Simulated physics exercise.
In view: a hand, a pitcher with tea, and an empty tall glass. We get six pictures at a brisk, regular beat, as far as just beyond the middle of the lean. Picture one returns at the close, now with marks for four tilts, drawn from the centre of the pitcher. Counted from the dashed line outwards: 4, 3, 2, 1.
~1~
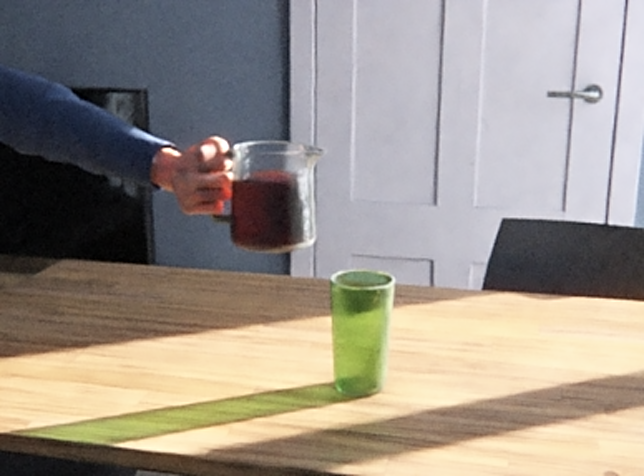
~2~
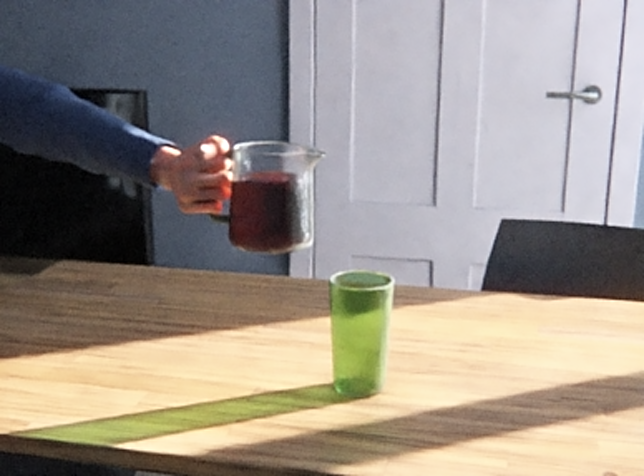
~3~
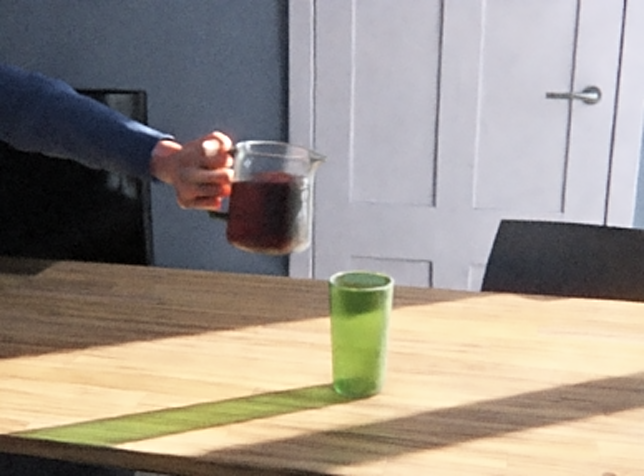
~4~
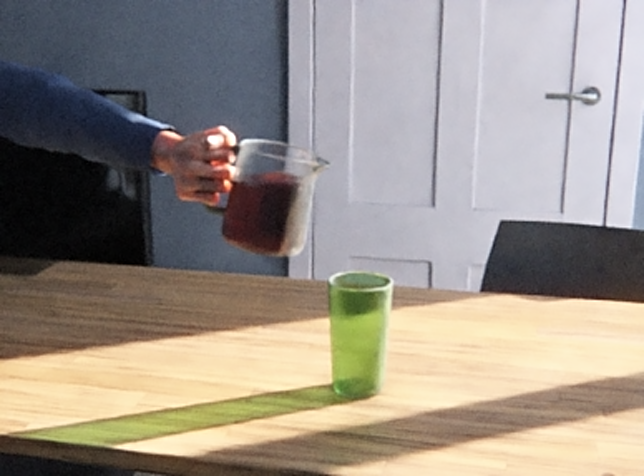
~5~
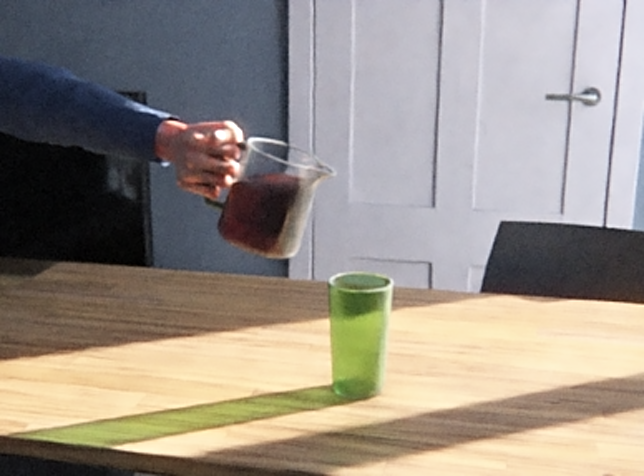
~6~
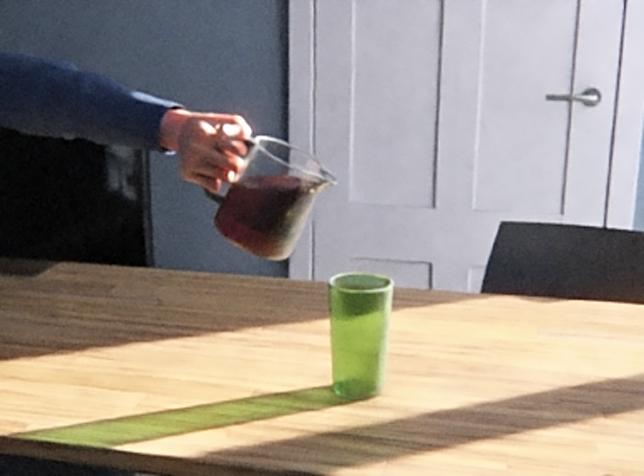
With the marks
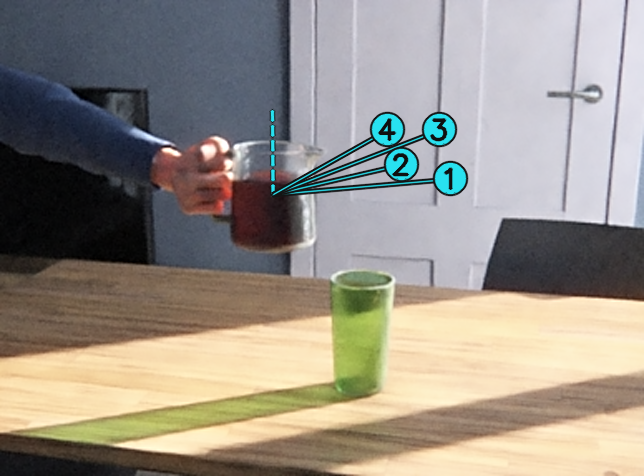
In a sunlit room with blue-grey walls and a pale panelled door, a wooden table is seen from its near side, slightly above. An empty green tall glass stands on it, a dark chair behind at right, while a blue-sleeved arm at left holds a clear pitcher of reddish-brown tea. The hand gradually tilts the pitcher rightward, its lip lowering slightly, as the camera stays still.
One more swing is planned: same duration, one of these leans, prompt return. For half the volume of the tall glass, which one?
Choose 3.
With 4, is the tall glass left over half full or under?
Under half.
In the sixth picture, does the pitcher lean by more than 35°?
No.
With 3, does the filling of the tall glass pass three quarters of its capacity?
No, it does not.
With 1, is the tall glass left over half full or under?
Over.
On the marked copy, 1 at (434, 180); 2 at (385, 168); 3 at (423, 136); 4 at (373, 138).
With 1, the tall glass ends with about 82 % of what it can hold; 3 % of the tea is spilt.
With 2, the tall glass ends with about 68 % of what it can hold.
With 3, the tall glass ends with about 51 % of what it can hold.
With 4, the tall glass ends with about 33 % of what it can hold.
